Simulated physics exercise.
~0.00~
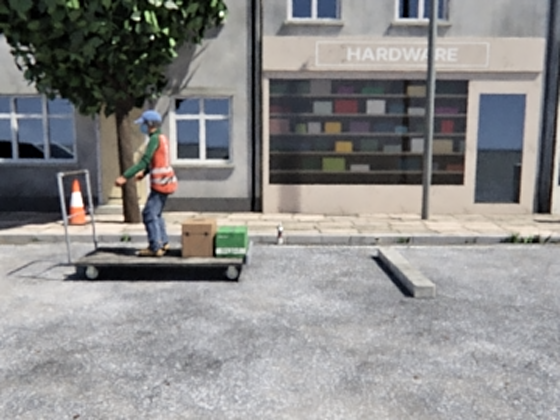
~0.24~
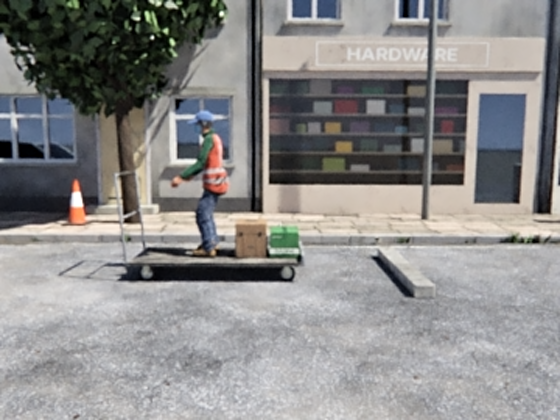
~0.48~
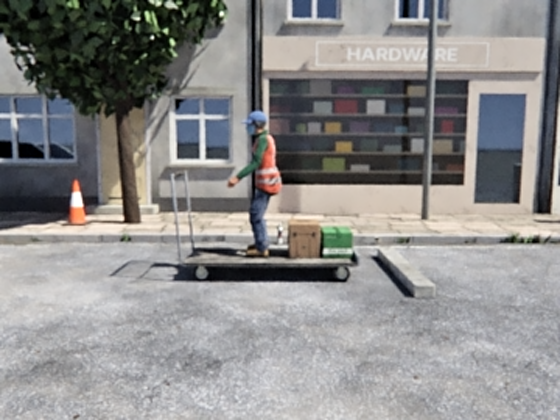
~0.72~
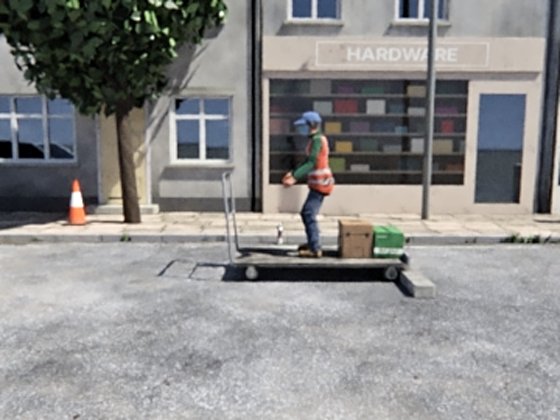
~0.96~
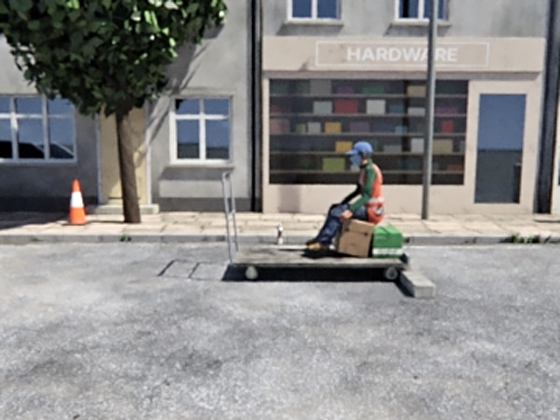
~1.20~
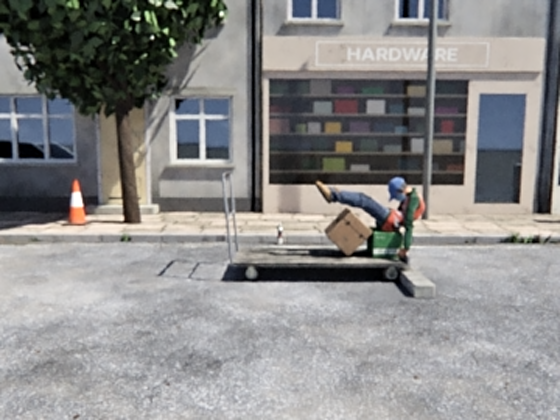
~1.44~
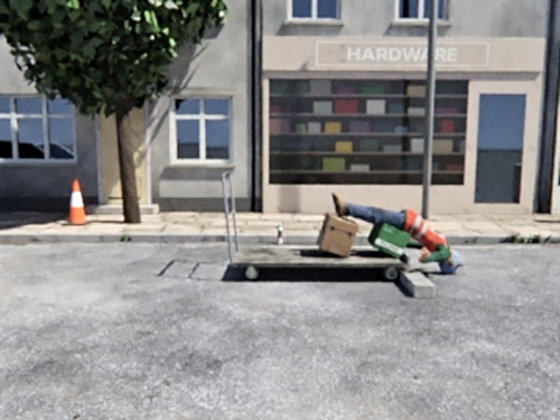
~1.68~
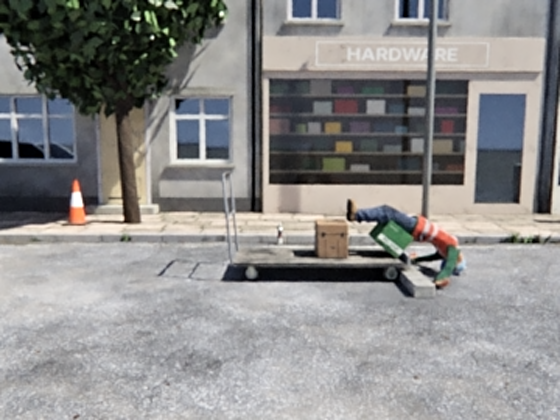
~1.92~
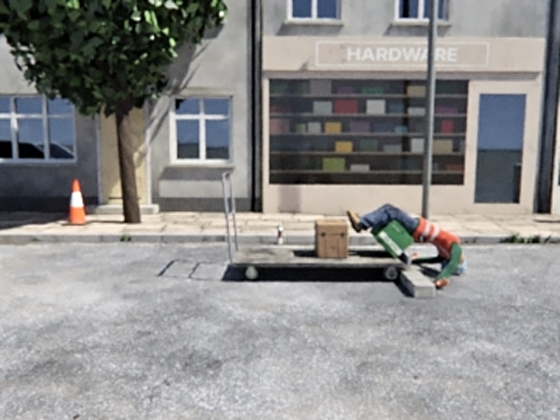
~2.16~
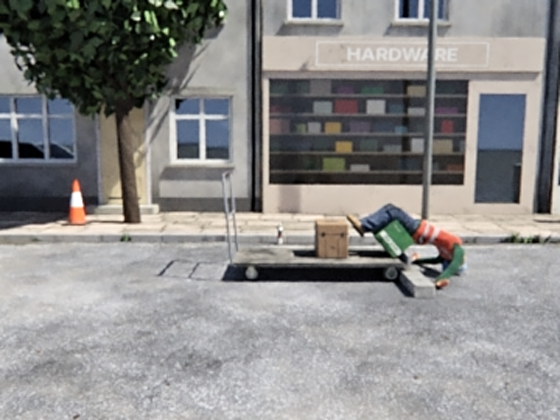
Outside a hardware shop, a worker in an orange vest rode a flatbed trolley rightward until it stopped dead at a kerb, then toppled backward over a brown box and green carton, ending headfirst over the front edge with the carton tipped beneath their legs.
